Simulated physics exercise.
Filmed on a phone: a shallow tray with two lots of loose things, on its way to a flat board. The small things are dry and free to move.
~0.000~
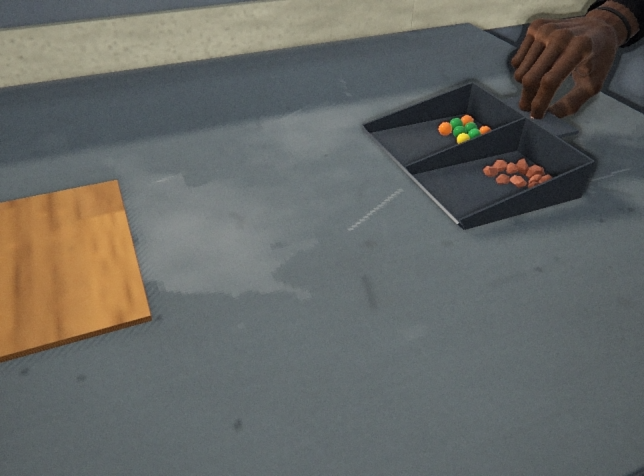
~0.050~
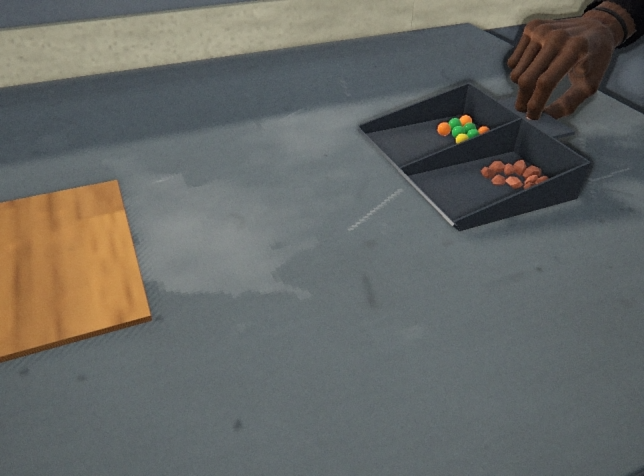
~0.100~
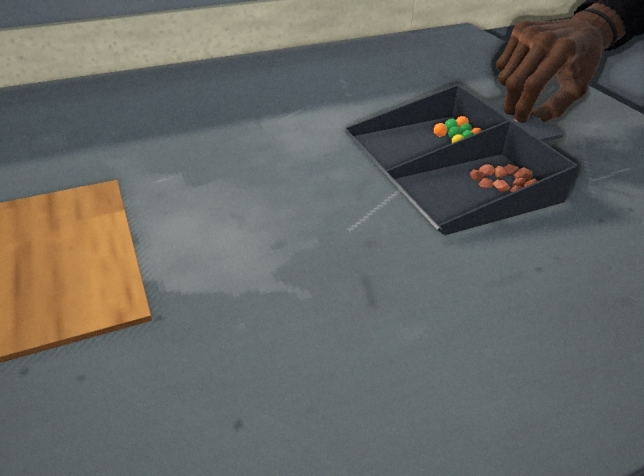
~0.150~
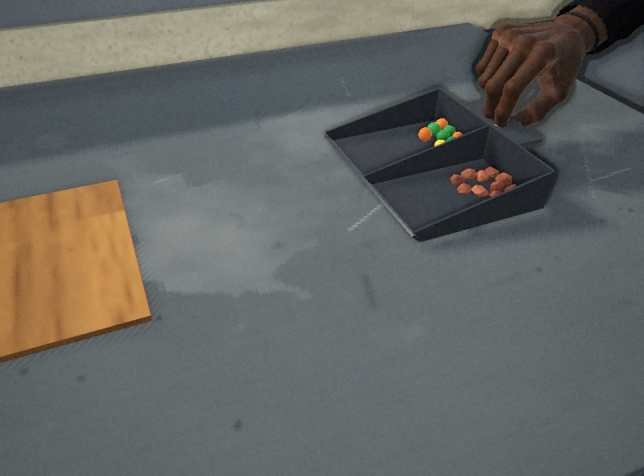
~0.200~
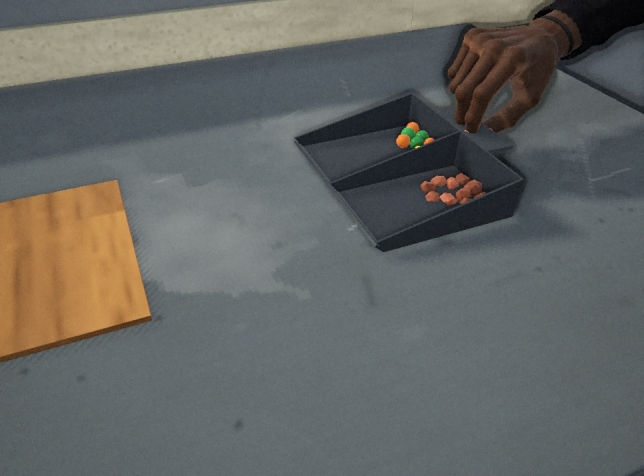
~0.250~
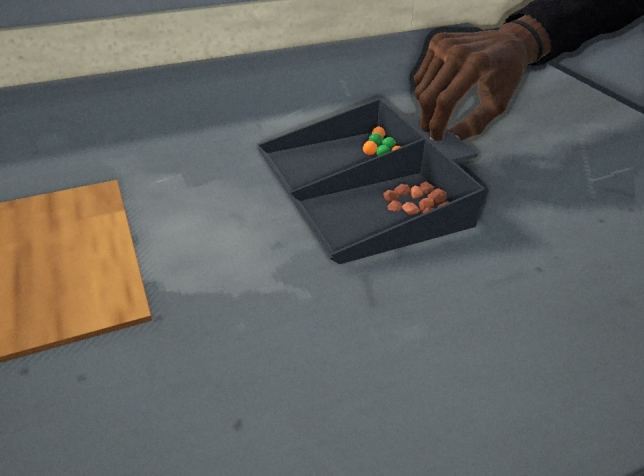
On a grey tabletop, a hand slid a dark two-part tray holding colourful little balls and reddish-brown bits leftward, slowly at first and then faster, while a wooden board lay still at the left.
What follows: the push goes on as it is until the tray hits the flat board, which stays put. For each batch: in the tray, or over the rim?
In the end the nearer batch keeps within its part, and the farther batch throws some past the low edge.
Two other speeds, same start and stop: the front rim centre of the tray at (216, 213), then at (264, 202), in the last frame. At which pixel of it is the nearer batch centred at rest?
At about (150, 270), and at (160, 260).
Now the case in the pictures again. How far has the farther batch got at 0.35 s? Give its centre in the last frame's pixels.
Near (316, 163).
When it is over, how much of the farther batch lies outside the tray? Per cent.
About 80 per cent.
By 0.35 s, tray still sliding, front rim near (214, 213); nearer batch all inside; farther batch all inside.
By 0.55 s, tray stopped at the flat board; nearer batch all inside, moved towards the front rim; farther batch all inside, moved towards the front rim.
By 0.76 s, tray stopped at the flat board; nearer batch all inside, moved towards the front rim; farther batch the larger part out of the tray.
When it is over (1.6 s), tray stopped at the flat board; nearer batch all inside, moved towards the front rim; farther batch the larger part out of the tray.
